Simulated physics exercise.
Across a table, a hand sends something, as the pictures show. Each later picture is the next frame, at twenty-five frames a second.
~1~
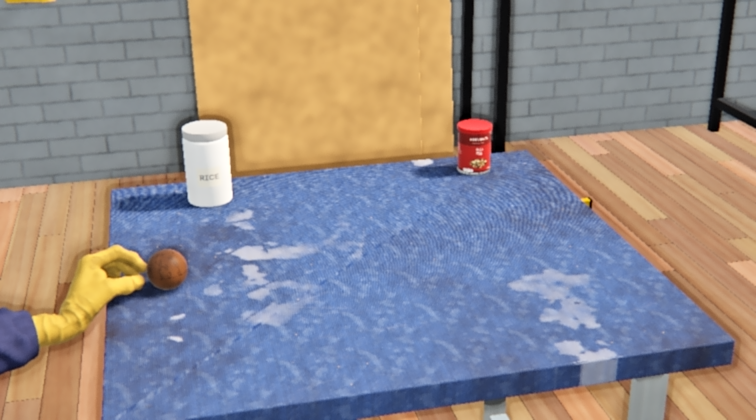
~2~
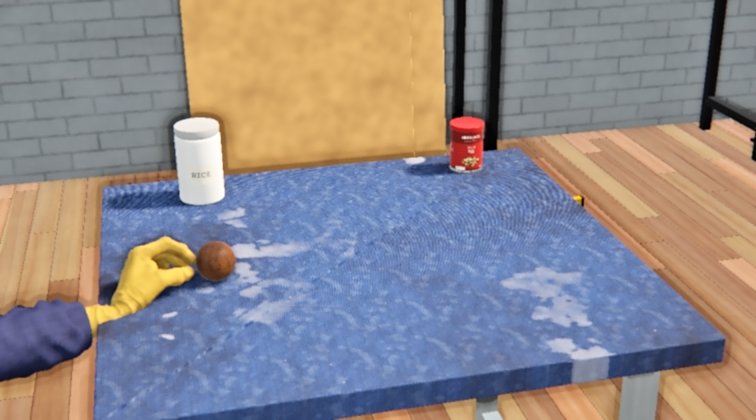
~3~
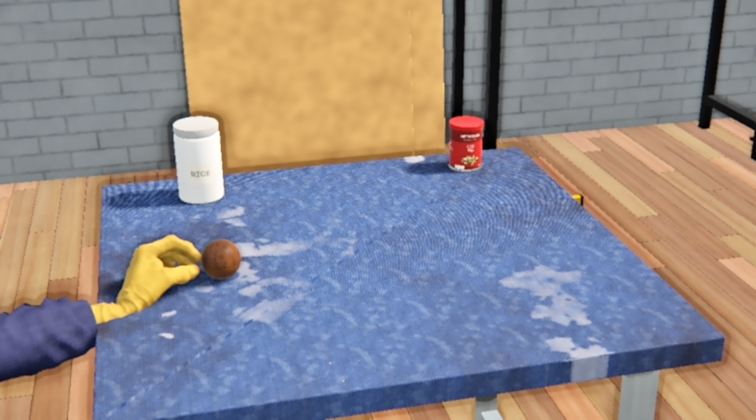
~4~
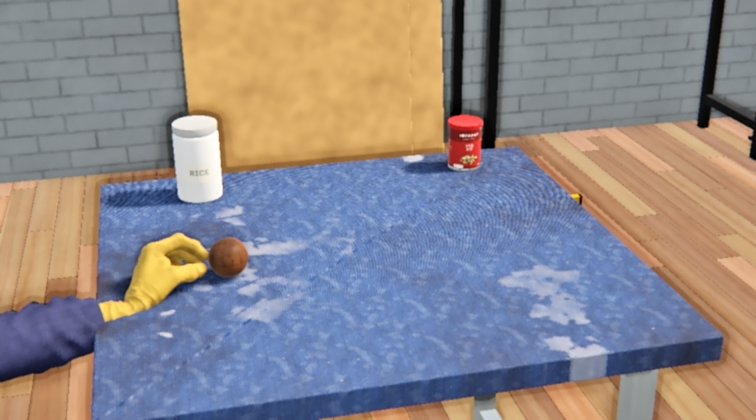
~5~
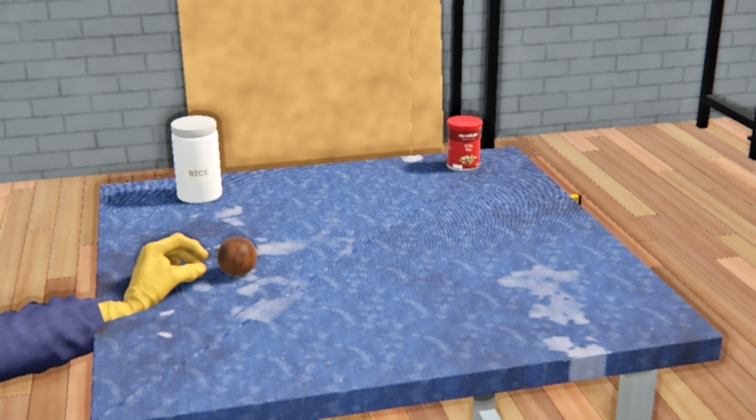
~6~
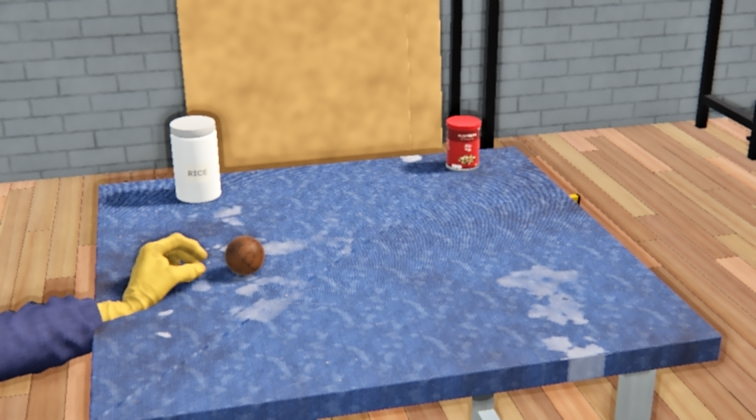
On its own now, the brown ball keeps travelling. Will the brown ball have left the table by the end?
It does not come off the table.
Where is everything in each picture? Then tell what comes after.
The first frame shows under the hand; brown ball (167, 269).
The second frame shows under the hand; brown ball (215, 261).
The third frame shows under the hand; brown ball (221, 259).
The fourth frame shows brown ball (228, 257).
The fifth frame shows brown ball (237, 256).
The sixth frame shows brown ball (245, 255) rolled a little.
Then, 0.20 s after the last picture, brown ball rolled about its own width near (281, 252).
Then, 0.30 s after the last picture, brown ball rolled well along near (294, 250).
At rest, moved from the start, brown ball. Seen from the same camera at the end, brown ball near (314, 248).
